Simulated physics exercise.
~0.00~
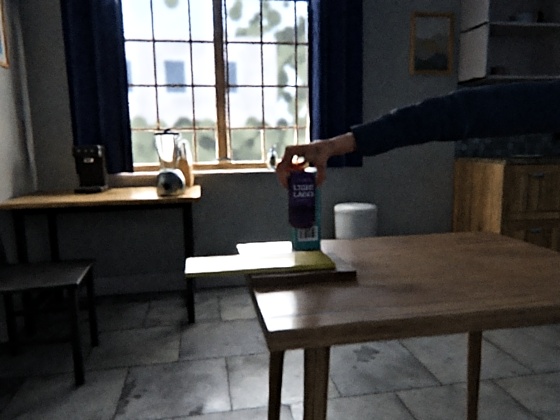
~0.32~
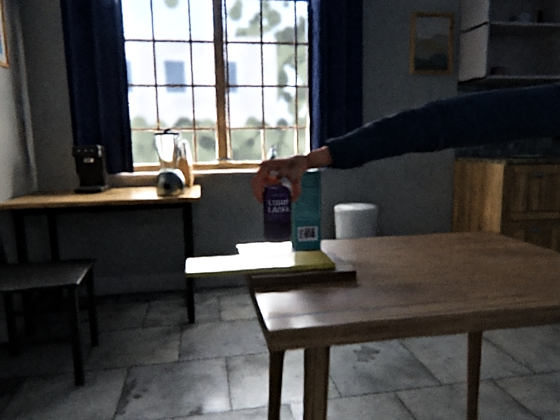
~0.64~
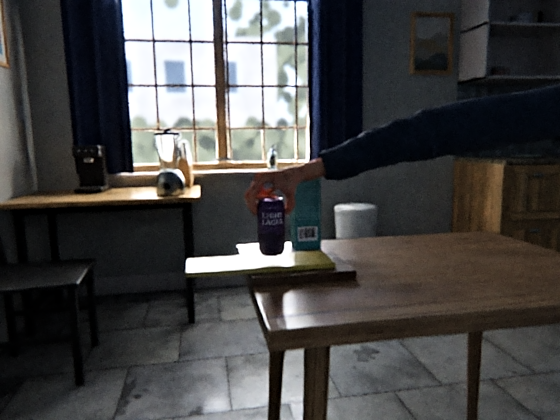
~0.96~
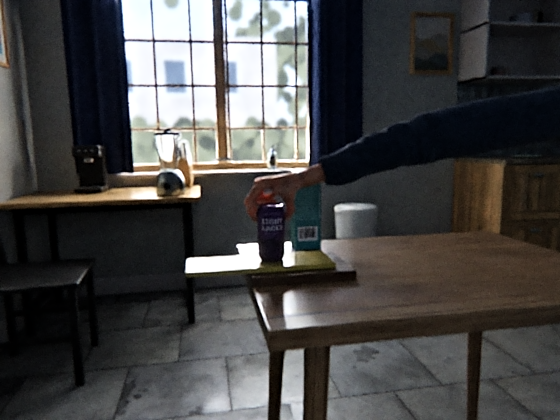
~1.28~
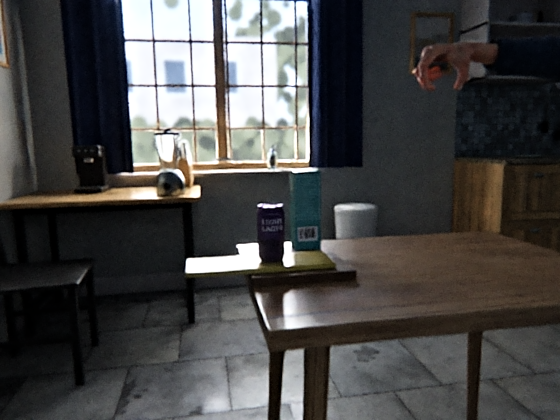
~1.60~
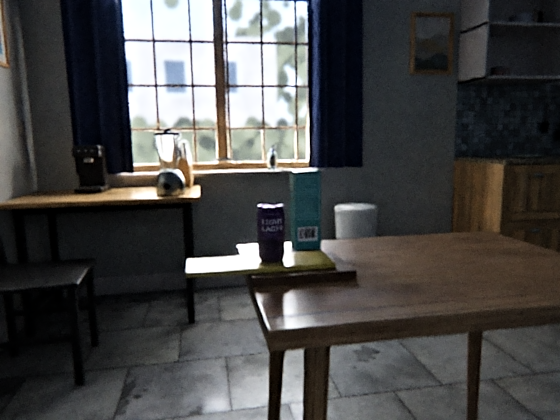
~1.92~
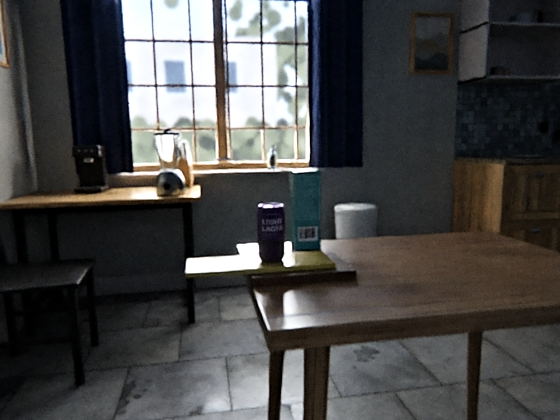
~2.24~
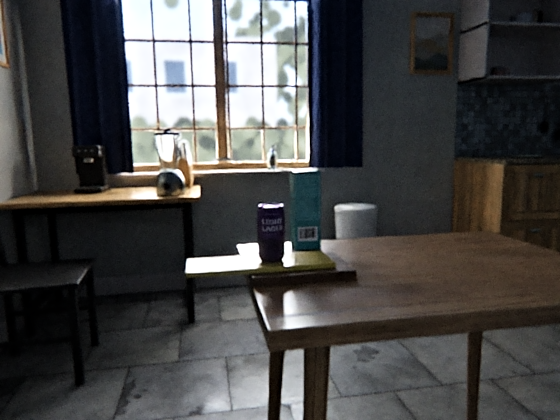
A purple can, held from above by a hand reaching in from the right, hovers in front of a turquoise carton in a dim room with a bright window and dark blue curtains, seen by a still camera. A yellow board juts past the left end of a wooden table, with a brown slab near the table's edge. The hand carries the can left and down, setting it upright on the board beside the carton. It then lets go and draws back to the right, out of view. The board keeps its balance, and everything stays in place.
